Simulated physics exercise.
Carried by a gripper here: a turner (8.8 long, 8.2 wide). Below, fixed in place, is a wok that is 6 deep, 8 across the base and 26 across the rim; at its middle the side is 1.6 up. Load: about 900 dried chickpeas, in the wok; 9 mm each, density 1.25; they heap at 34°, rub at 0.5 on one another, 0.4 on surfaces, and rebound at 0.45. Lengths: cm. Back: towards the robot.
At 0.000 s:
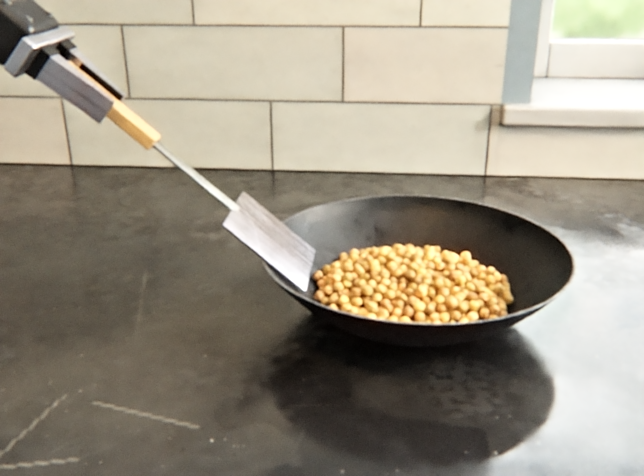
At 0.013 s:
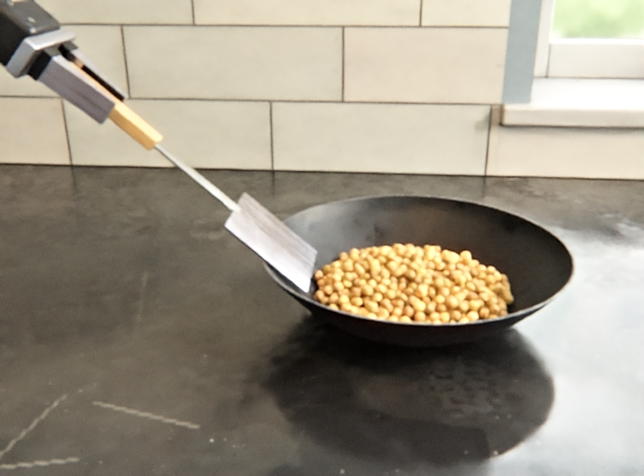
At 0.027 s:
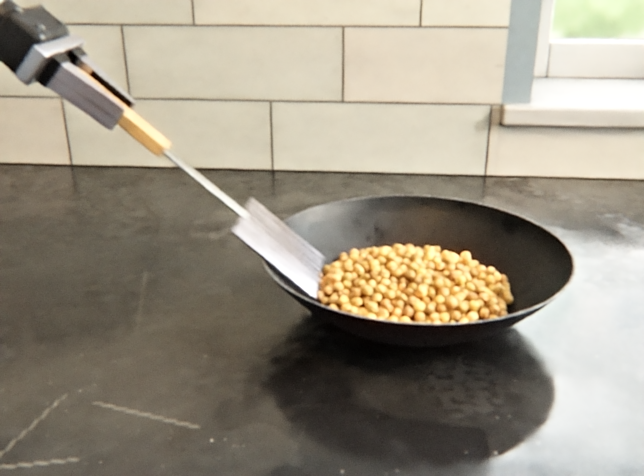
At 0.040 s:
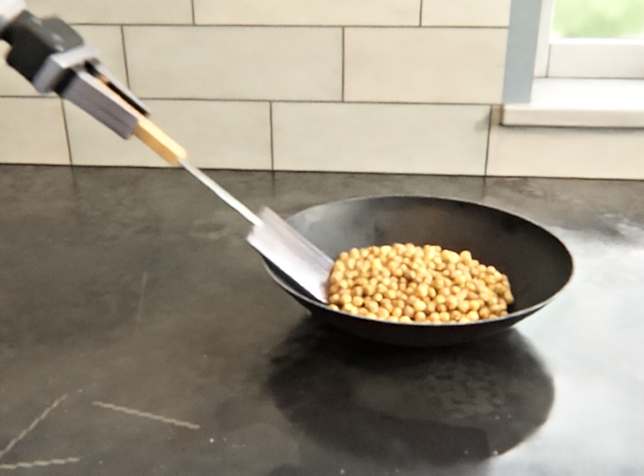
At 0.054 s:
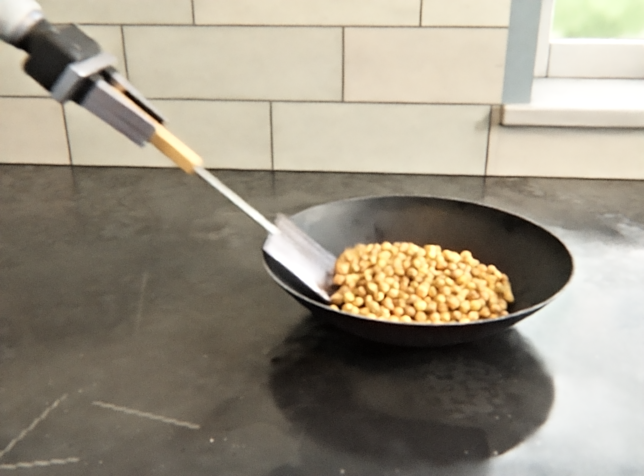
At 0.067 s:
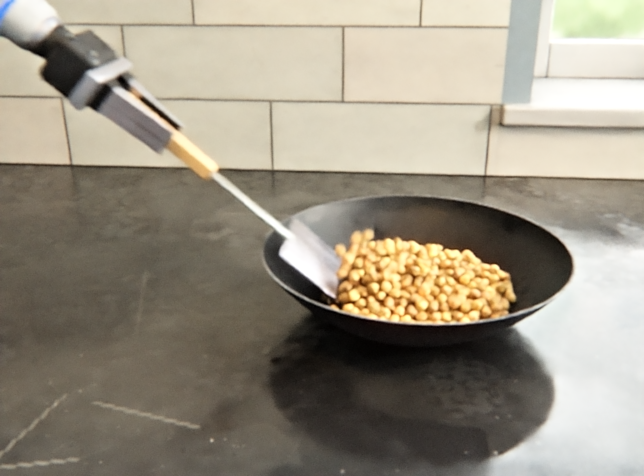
Robot gripper holding a metal turner, sliding it rightward into a heap of chickpeas in a black wok on a dark countertop.
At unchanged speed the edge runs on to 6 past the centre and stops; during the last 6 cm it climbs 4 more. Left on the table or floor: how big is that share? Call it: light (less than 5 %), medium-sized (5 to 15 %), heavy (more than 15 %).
It comes out heavy.
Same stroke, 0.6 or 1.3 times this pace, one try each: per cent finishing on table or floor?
I'd say near 5 and then near 25 per cent.
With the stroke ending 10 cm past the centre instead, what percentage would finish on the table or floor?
In that case around 40 per cent.
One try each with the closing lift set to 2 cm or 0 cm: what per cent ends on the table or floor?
Result, in order: Approx. 20 % and 10 %.
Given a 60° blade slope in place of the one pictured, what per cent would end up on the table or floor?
Estimate for that slope: Some 25 per cent.
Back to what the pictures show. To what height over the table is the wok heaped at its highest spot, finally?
It reaches around 6.5 cm.
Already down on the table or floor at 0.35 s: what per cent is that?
Estimate: About 10 percent.
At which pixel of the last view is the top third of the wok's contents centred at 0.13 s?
Centre: Approx. (449, 264) in the last view.
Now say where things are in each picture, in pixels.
The first picture shows the turner top edge at (233, 207), sloping 41°; upper third of the load around (413, 279), from x 320 to 510, top at y 250; 900 in the wok.
The second picture shows the turner top edge at (235, 208), sloping 41°; upper third of the load around (413, 279), from x 320 to 510, top at y 250.
The third picture shows the turner top edge at (243, 214), sloping 41°; upper third of the load around (413, 279), from x 320 to 510, top at y 250.
The fourth picture shows the turner top edge at (257, 223), sloping 41°; upper third of the load around (413, 278), from x 320 to 510, top at y 250.
The fifth picture shows the turner top edge at (273, 231), sloping 41°; upper third of the load around (410, 277), from x 320 to 510, top at y 245.
The sixth picture shows the turner top edge at (288, 236), sloping 41°; upper third of the load around (412, 274), from x 320 to 510, top at y 235; 900 in the wok.
After 0.10 s, sloping 41°, highest piece 9 above the table; 900 in the wok.
After 0.13 s, sloping 41°, highest piece 11 above the table; 900 in the wok.
After 0.35 s, sloping 41°, highest piece 11 above the table; 695 in the wok, 68 on the table or floor, 137 on the blade or in flight.
After 1.40 s, sloping 41°, highest piece 6 above the table; 694 in the wok, 206 on the table or floor.
In the end, 694 in the wok, 206 on the table or floor. That is 23 % on the table or floor.
